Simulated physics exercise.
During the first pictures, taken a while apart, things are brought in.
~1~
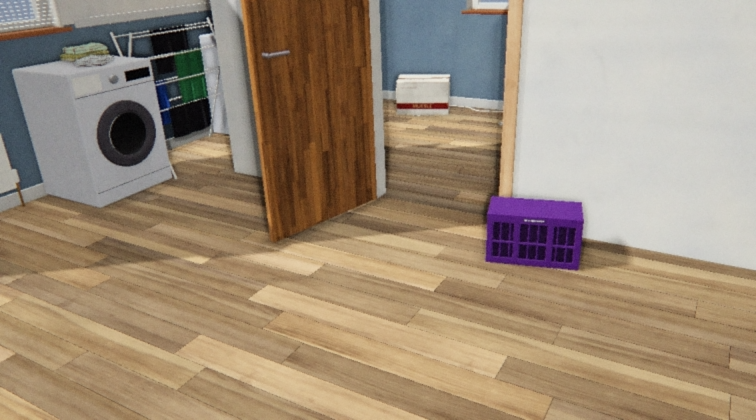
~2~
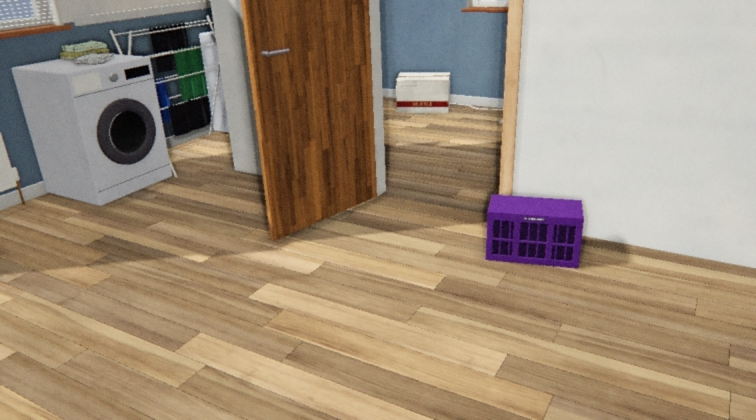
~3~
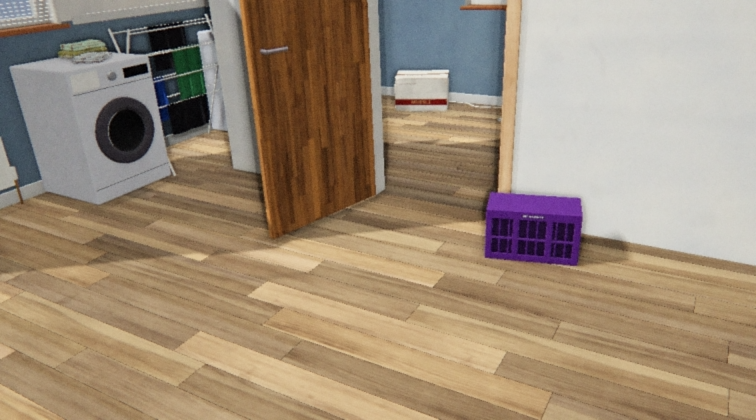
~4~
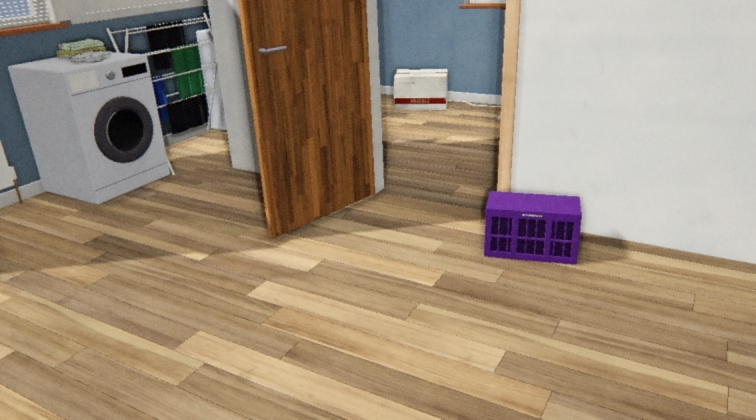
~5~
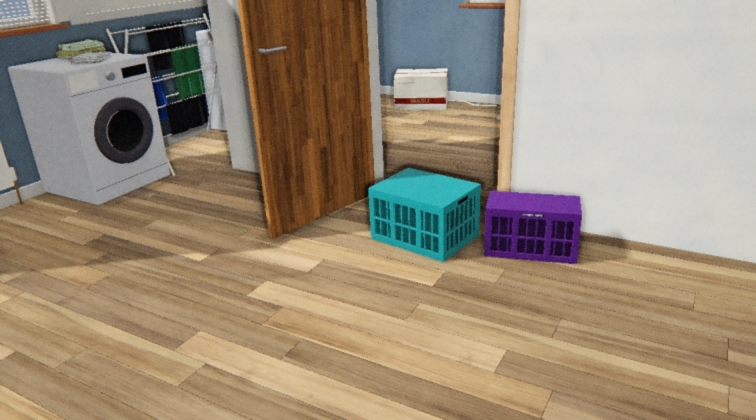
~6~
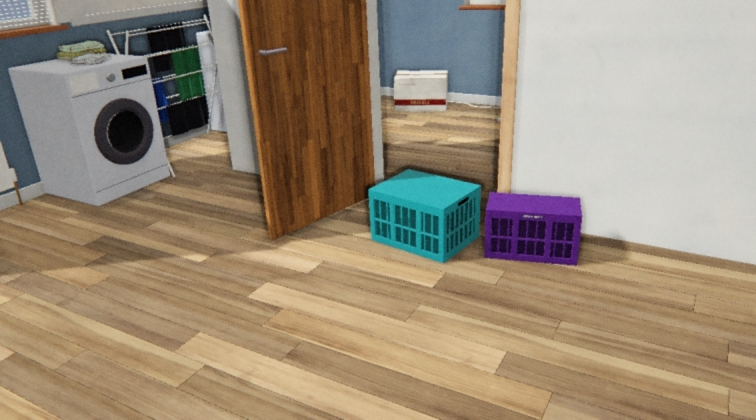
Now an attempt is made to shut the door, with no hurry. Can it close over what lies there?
What happens is the door falls short of the frame.
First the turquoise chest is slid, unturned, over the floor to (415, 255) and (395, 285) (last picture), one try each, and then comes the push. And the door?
Held up partway; Swings all the way.
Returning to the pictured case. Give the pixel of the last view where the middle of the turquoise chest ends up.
It winds up at roughly (432, 213).
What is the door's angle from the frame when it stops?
It comes to about 60°.
Then, 0.50 s past the last view, door 94° open.
Then, 0.90 s past the last view, door 74° open.
Then, 1.20 s past the last view, door 61° open; turquoise chest displaced a little near (429, 213).
Finally, door 59° open; both still in place. Final places as the last picture's camera would see them, turquoise chest near (432, 213).
